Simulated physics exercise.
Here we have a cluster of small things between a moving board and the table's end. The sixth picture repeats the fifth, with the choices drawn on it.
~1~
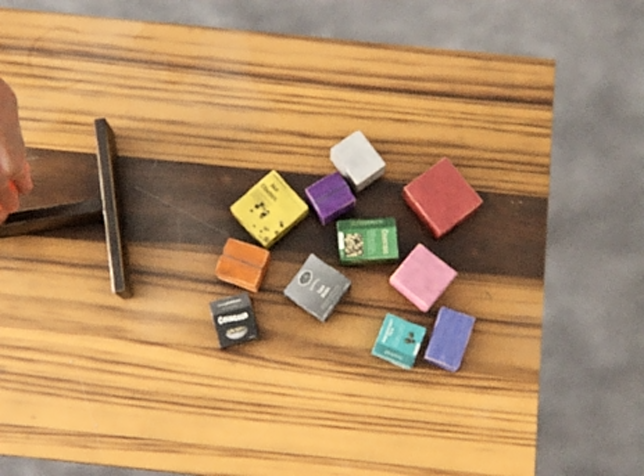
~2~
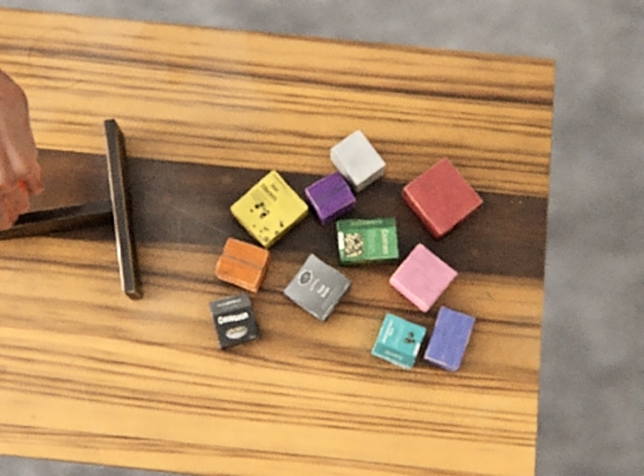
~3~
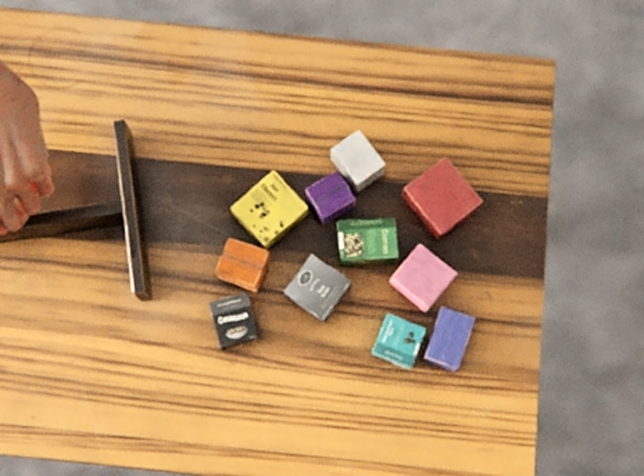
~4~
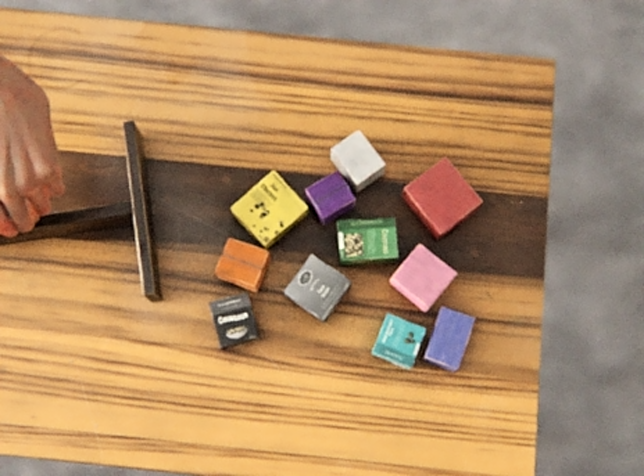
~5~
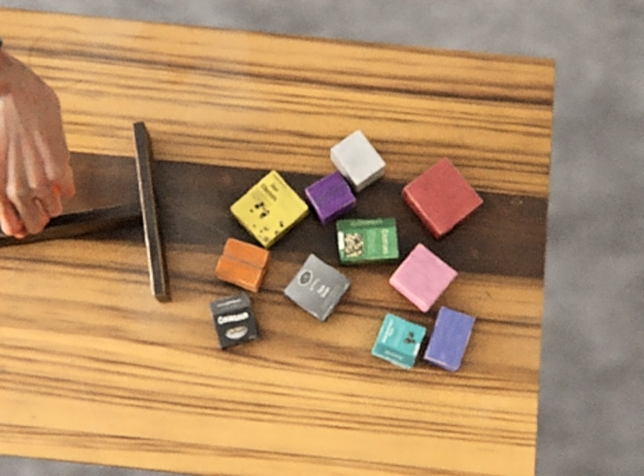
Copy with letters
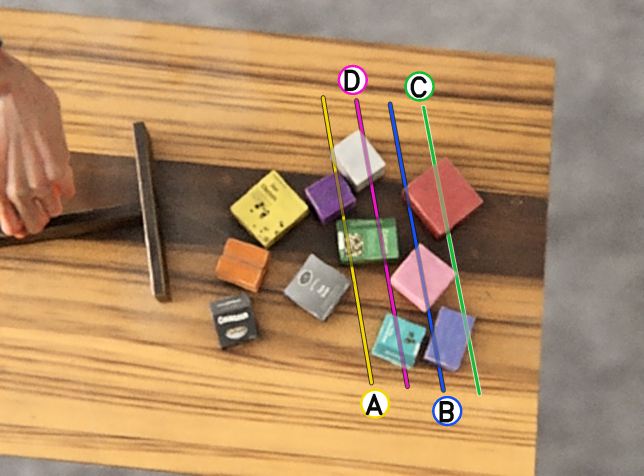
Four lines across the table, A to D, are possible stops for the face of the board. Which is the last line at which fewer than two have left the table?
The farthest such stop is C.
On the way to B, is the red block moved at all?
Yes.
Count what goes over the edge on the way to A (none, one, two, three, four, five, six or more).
In all, none.
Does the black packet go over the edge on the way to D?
By then, no.
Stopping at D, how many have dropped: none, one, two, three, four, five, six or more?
In all, none.
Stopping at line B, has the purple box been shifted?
Yes.
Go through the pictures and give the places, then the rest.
The first picture shows black packet (234, 322); turquoise packet (399, 342); orange box (243, 265).
The second picture shows board (119, 204); green packet (367, 242).
The third picture shows board (128, 205); purple box (331, 198).
The fourth picture shows board (139, 206); yellow packet (270, 211).
The fifth picture shows board (148, 207); red block (442, 199); blue block (449, 339); black packet (234, 322).
On the marked copy, A at (347, 235); B at (416, 242); C at (451, 246); D at (381, 239).
Following C. Soon after the start, board (256, 218); white block (366, 156); black packet (270, 337).
Later, board (364, 228); blue block (460, 351); red block (469, 189).
In the end, board (450, 237); pink block (538, 305); green packet (522, 251); none fallen.
As for the rest, A is within the limit but short; B is within the limit but short; D is within the limit but short.
